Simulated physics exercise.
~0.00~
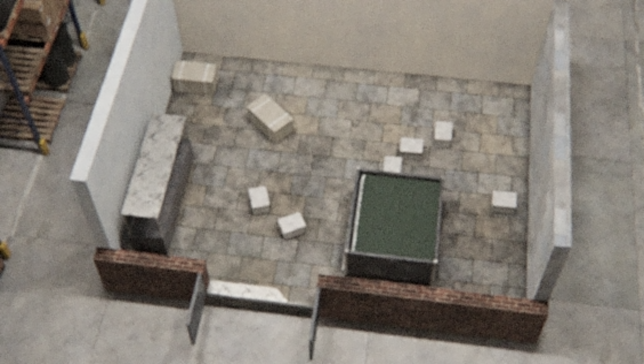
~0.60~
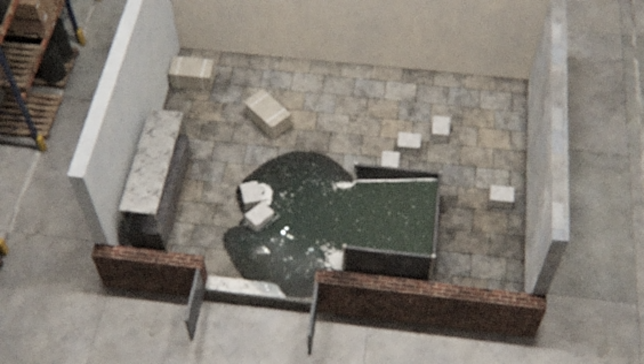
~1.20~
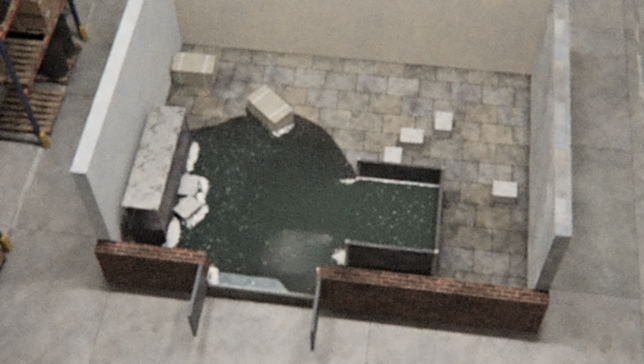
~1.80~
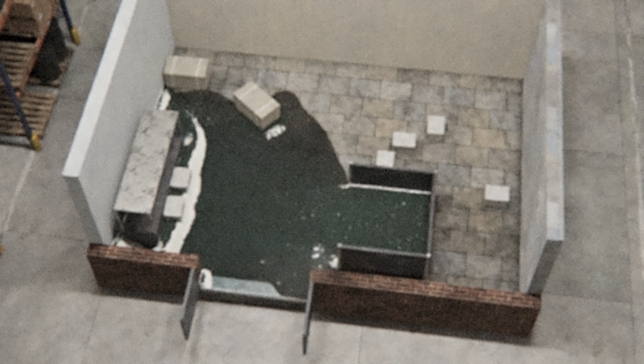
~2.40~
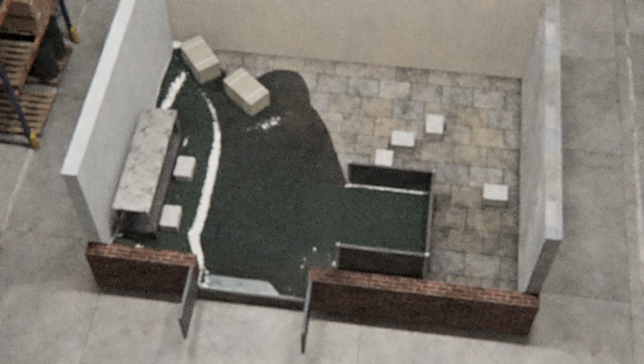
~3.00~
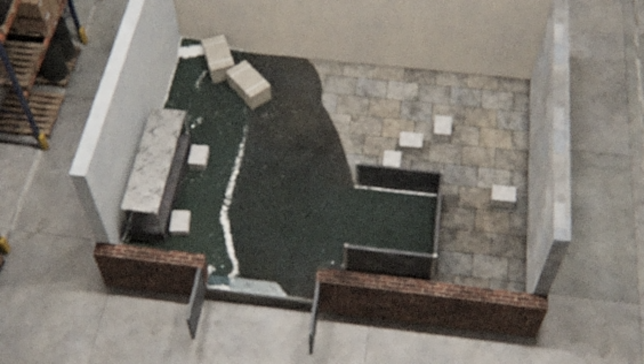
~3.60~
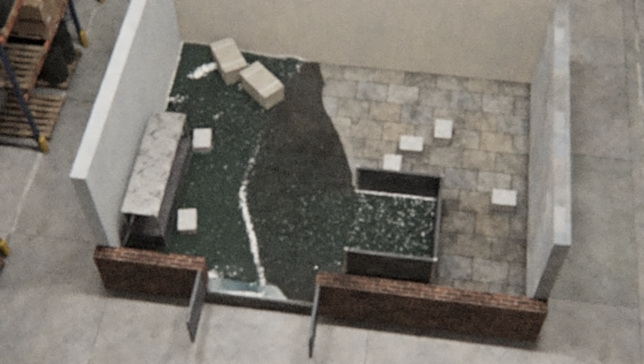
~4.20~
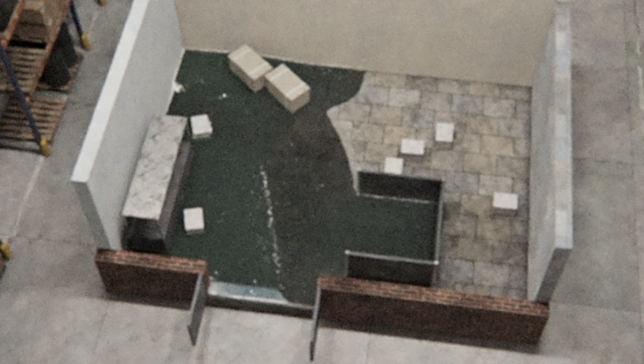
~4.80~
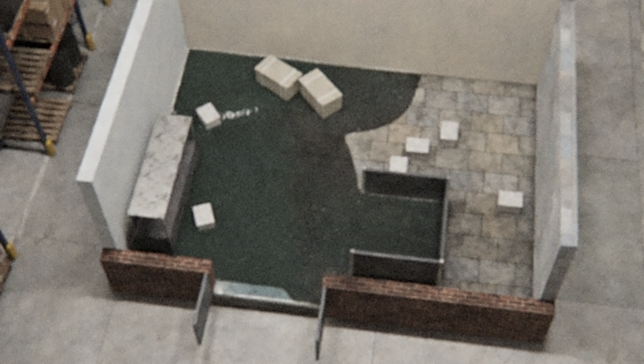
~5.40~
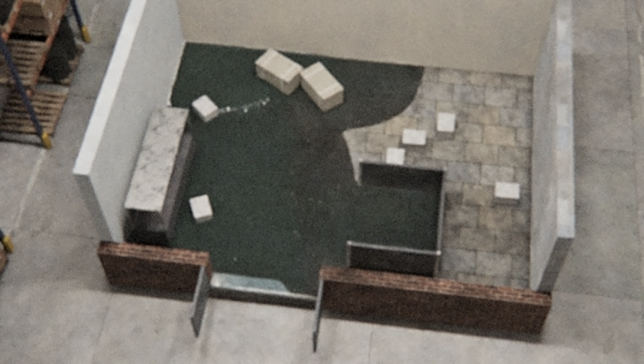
To begin with, a tank of dark green water stands on a dry, stone-tiled floor between pale walls and a low brick front, with white and beige boxes scattered around. The tank's left side gives way, and water rushes left, sweeping two small white boxes toward the marble-topped counter. A foamy line rebounds from that side while the water spreads to the back wall. The two larger beige boxes bunch together, then drift right along the back, as one white box moves up toward the far left. Finally, the water calms, leaving the right side dry and its white boxes unmoved.
